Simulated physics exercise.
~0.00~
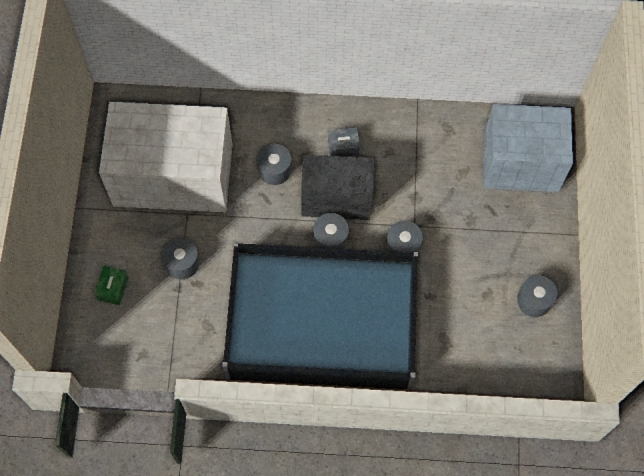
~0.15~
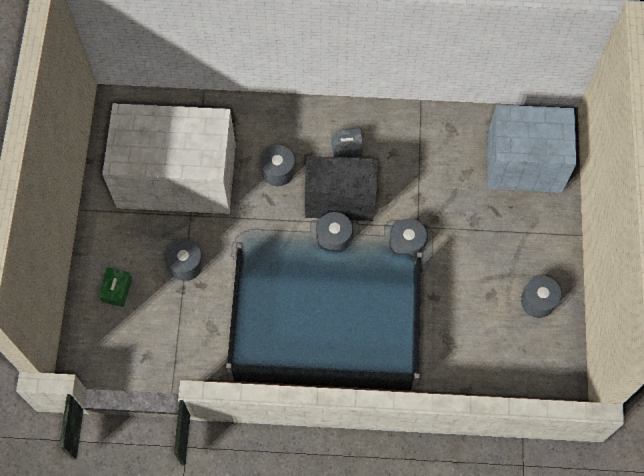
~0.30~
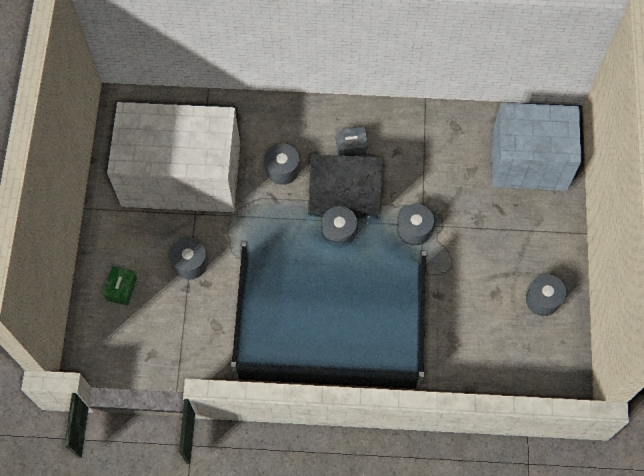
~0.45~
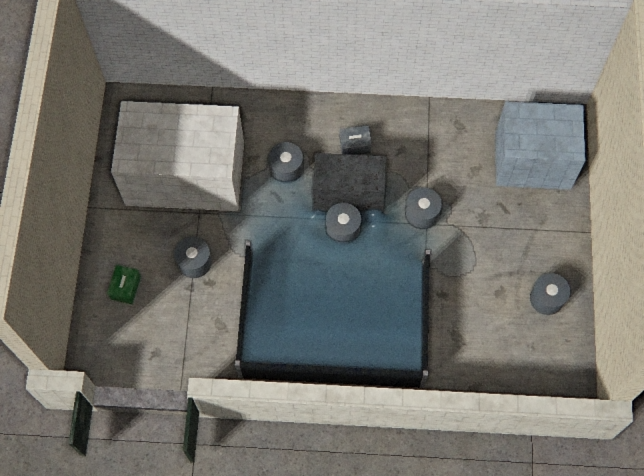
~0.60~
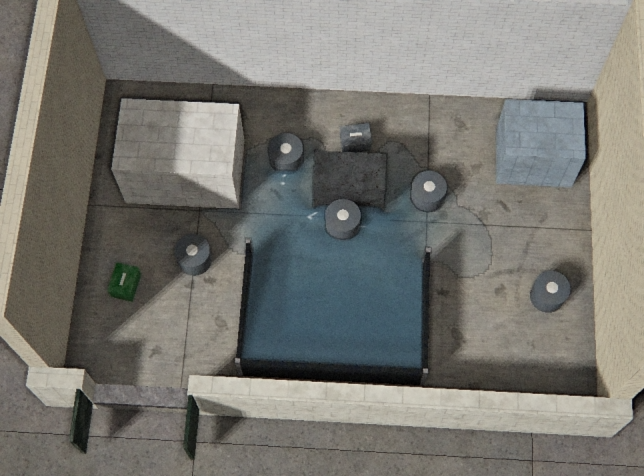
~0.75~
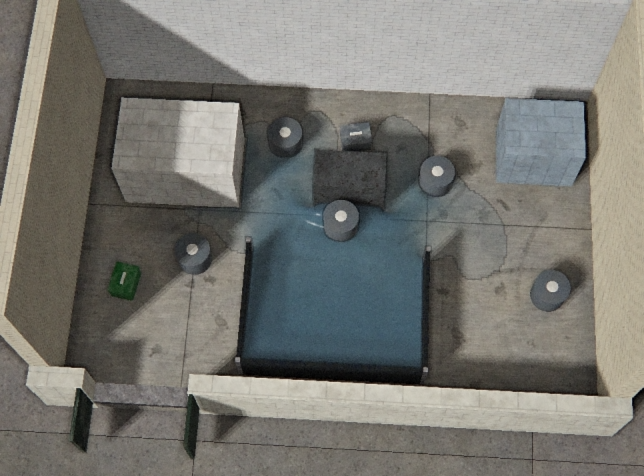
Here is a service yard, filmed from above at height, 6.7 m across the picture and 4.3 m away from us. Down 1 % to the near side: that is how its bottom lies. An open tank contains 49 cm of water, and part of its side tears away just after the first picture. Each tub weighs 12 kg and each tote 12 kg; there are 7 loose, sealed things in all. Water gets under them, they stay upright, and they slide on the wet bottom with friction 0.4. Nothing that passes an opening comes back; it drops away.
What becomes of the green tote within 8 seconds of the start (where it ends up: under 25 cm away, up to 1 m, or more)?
Result: Near the start.
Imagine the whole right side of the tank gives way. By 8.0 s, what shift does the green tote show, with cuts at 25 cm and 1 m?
In that case the green tote barely shifts.
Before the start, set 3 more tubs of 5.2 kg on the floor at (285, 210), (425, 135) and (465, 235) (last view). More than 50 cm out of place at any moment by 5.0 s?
Going through them in the order asked, they come out clear of the mark, clear of the mark and clear of the mark.
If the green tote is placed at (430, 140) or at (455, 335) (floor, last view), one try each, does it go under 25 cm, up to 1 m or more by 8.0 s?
Respectively: It is shoved a long way; it rests almost unmoved.
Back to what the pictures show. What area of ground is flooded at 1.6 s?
I'd put it close to 13 m2.
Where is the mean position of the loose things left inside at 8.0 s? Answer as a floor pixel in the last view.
(352, 248).
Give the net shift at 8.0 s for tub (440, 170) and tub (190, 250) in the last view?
The first ends 300 cm from its start, the second 0 cm.
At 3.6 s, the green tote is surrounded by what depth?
Depth: About 2 cm.
After 1.6 s the green tote is near (123, 278), 0.0 m from its start, aground; 0 of 7 are out; 2 afloat.
After 3.6 s the green tote is near (123, 278), 0.0 m from its start, aground; 0 of 7 are out; 3 afloat.
After 5.6 s the green tote is near (123, 278), 0.0 m from its start, aground; 0 of 7 are out; 4 afloat.
After 8.0 s the green tote is near (123, 278), 0.0 m from its start, aground; 0 of 7 are out; 1 afloat.
